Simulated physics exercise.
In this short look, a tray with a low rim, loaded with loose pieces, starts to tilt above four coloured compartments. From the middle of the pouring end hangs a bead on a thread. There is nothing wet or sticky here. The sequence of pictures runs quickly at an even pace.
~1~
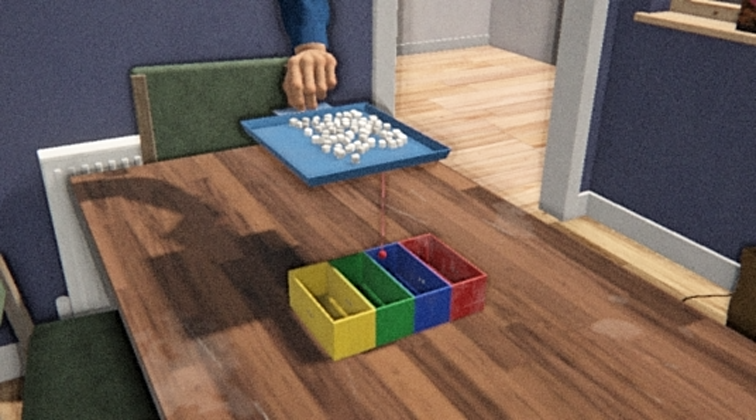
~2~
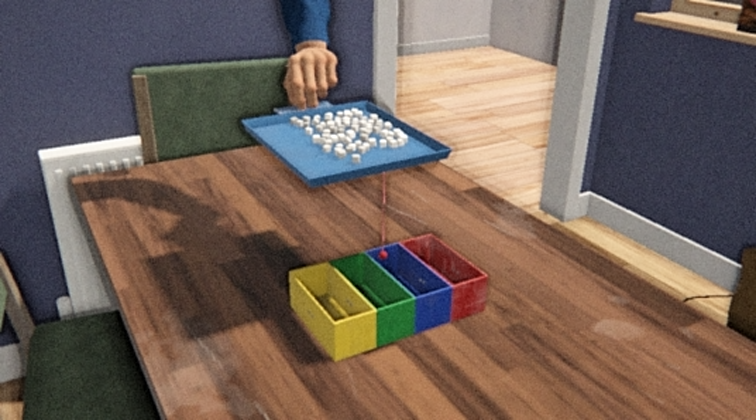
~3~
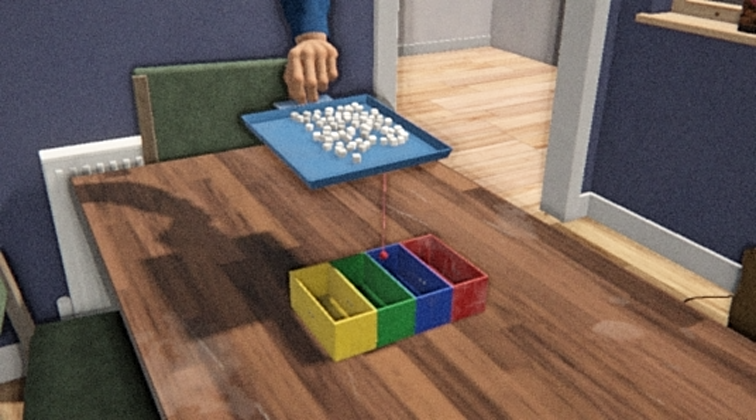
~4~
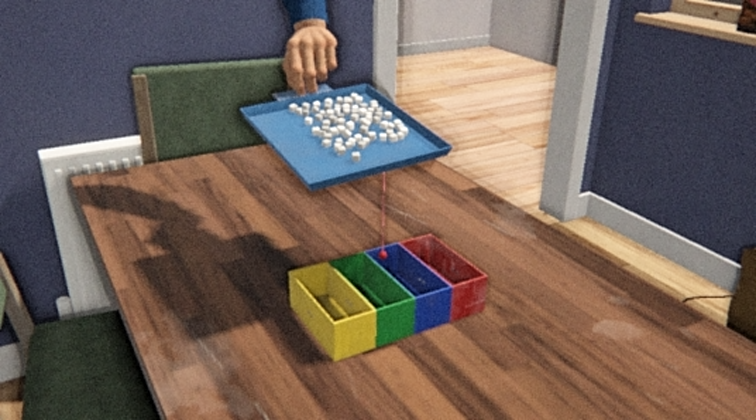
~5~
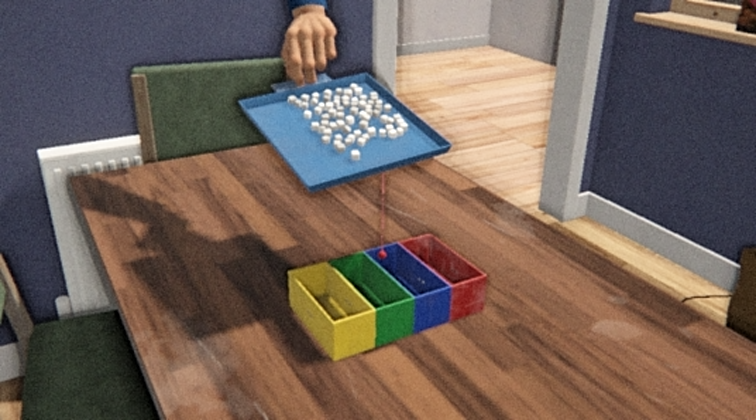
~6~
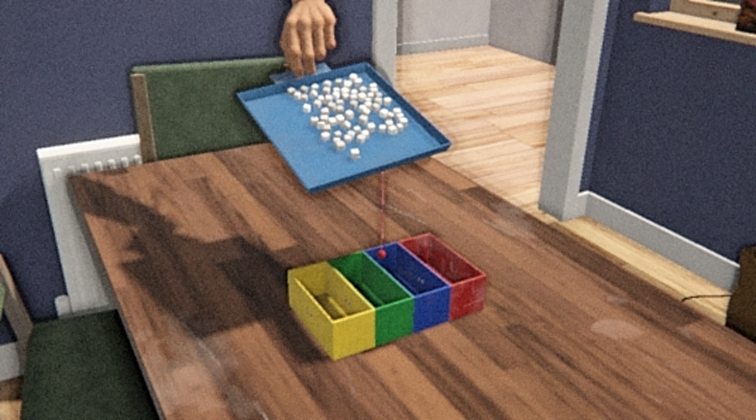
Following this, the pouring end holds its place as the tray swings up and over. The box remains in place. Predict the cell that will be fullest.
I would say the yellow cell.
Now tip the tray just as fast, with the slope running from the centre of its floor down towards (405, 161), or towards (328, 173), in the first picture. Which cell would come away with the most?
First try: The red one; second try: The yellow cell.
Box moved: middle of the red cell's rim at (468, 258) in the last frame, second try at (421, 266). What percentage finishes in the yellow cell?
It works out to 30 percent and then 40 percent.
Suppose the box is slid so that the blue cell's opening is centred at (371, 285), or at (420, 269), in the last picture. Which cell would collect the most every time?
Try 1 - the green one; try 2 - that yellow cell.
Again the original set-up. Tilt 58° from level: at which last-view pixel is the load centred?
Its middle sits at about pixel (339, 181).
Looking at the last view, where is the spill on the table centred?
The centre sits near (288, 386).
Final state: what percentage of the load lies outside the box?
Some 20 per cent.
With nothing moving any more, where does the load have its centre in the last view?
Close to (338, 328) in the last view.
Soon, tray tipped steeply; most on the tray; about a quarter falling or outside the box.
A while on, tray tipped right over; about a third on the tray; about a quarter in the yellow cell; a small part in the green cell; about a quarter falling or outside the box.
Towards the end, tray tipped past a quarter turn; about half in the yellow cell; about a quarter in the green cell; about a quarter falling or outside the box.
Finally, tray tipped past a quarter turn; about half in the yellow cell; about a quarter in the green cell; none in the blue cell; none in the red cell; about a quarter outside the box.
